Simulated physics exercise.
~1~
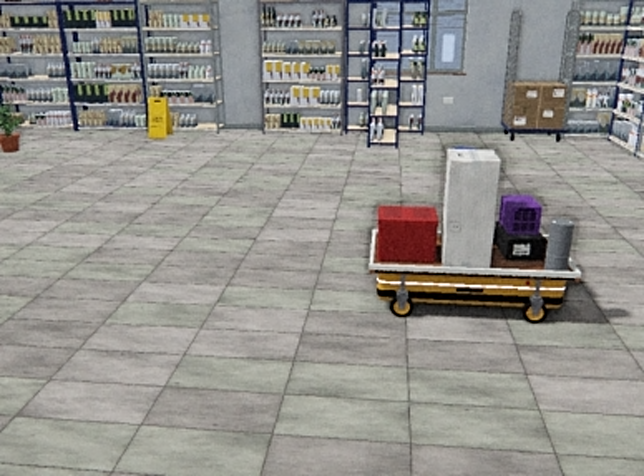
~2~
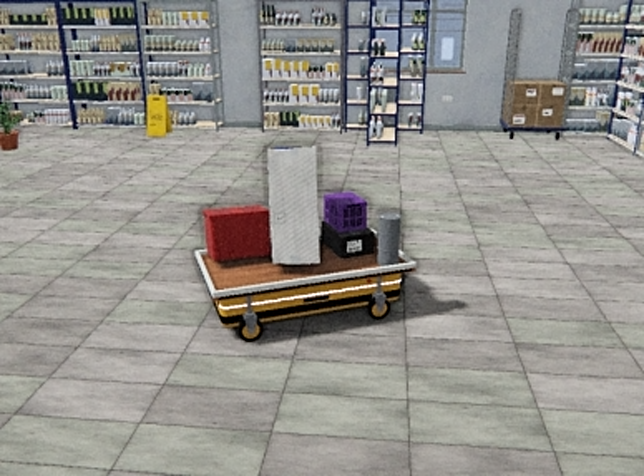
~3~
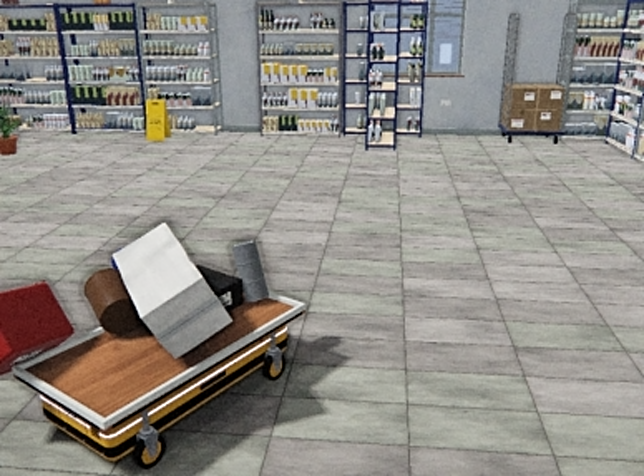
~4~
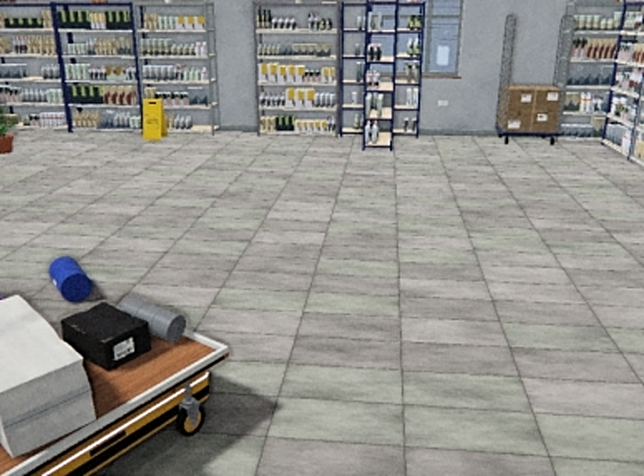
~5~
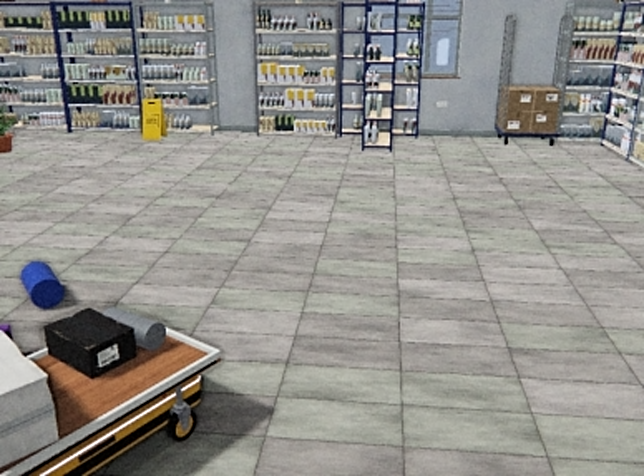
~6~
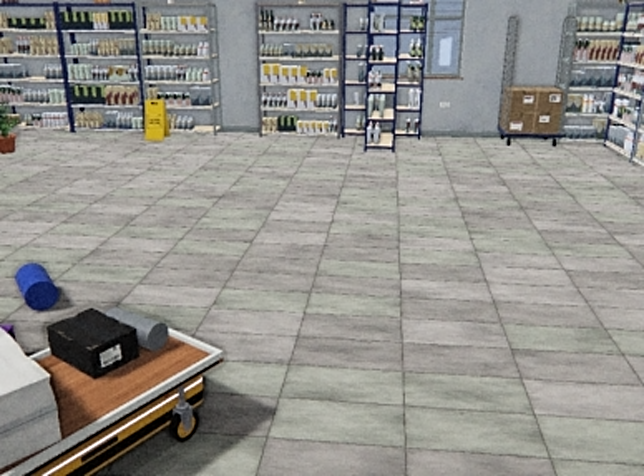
In a tiled storeroom lined with stocked shelves, seen from slightly above by a gently swaying camera, a flat yellow-and-black cart stands at the right. It carries a red tote, a tall white box, a purple crate above a black parcel, and a grey canister. The cart rolls left and swings toward the viewer as the white box begins to lean. The red tote slides off the left side, while the white box and a brown pail topple. The cart stops at the lower left, with the white box and grey canister lying beside the black parcel and a blue canister on the floor behind.
